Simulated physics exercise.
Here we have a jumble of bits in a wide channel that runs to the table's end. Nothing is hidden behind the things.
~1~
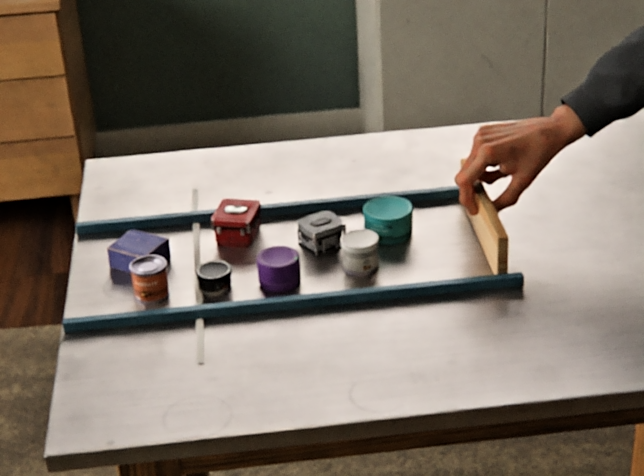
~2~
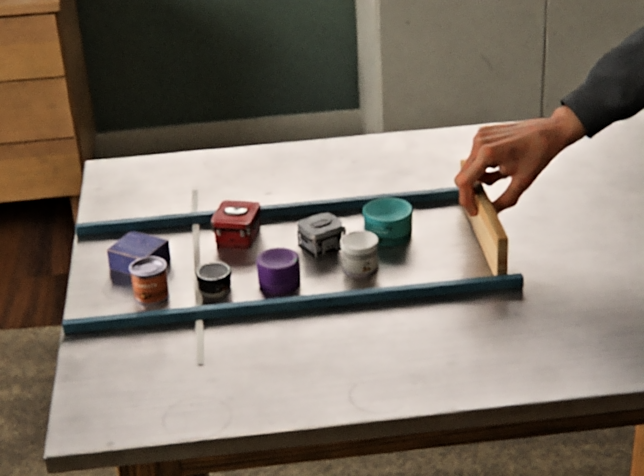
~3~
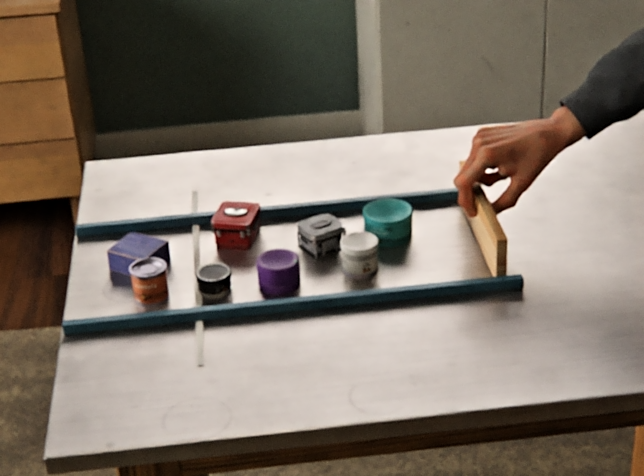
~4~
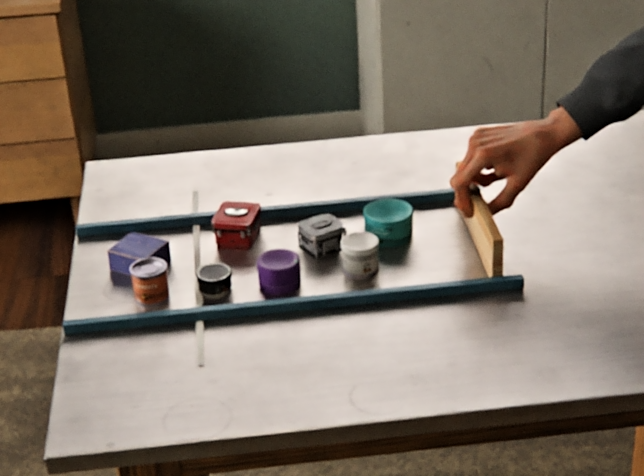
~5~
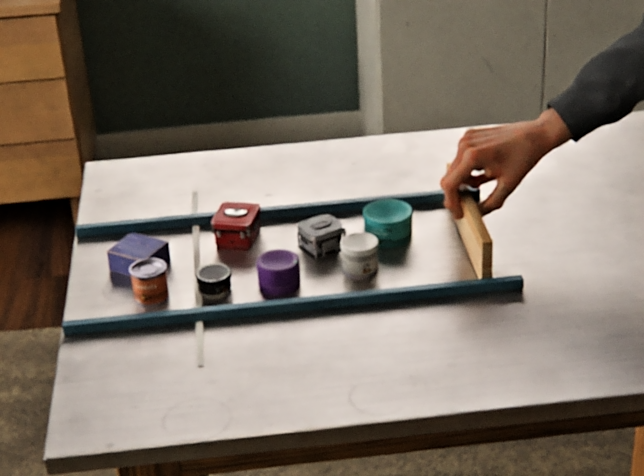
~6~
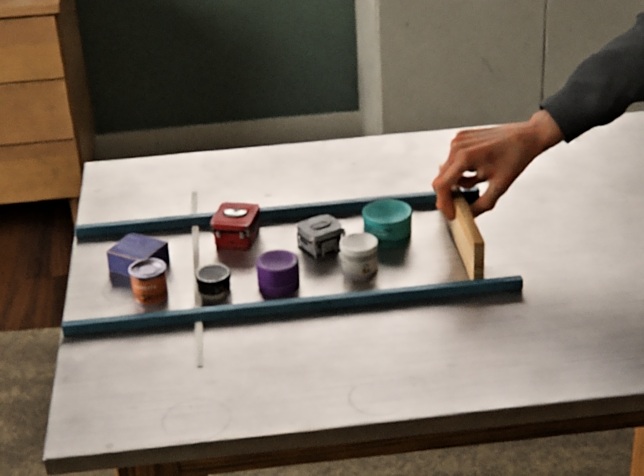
A hand holds a wooden board still between two rails, then slides it slightly left.
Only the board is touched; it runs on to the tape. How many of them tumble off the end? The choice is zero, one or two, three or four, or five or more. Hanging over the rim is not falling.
Here the number that fall off is zero.
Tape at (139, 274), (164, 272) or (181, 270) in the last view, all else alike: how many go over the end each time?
Down on the floor: 2, 0 and 0.
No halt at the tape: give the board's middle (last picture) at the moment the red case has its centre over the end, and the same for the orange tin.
At (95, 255) for the red case; at (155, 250) for the orange tin.
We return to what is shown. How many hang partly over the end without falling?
It comes to 0.
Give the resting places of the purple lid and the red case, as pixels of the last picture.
Near (176, 295) and (156, 227).
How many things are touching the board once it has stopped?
It touches 3.
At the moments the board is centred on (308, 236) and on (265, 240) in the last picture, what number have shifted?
By then 4, and 6.
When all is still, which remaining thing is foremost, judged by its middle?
The orange tin ends nearest.
Soon after, none off yet; blue block at rest near (138, 256); orange tin at rest near (149, 283); black pot at rest near (214, 281).
Then, none off yet; blue block at rest near (138, 256); orange tin at rest near (149, 283); black pot moved a little near (199, 284).
At rest, the number that fall off is zero.
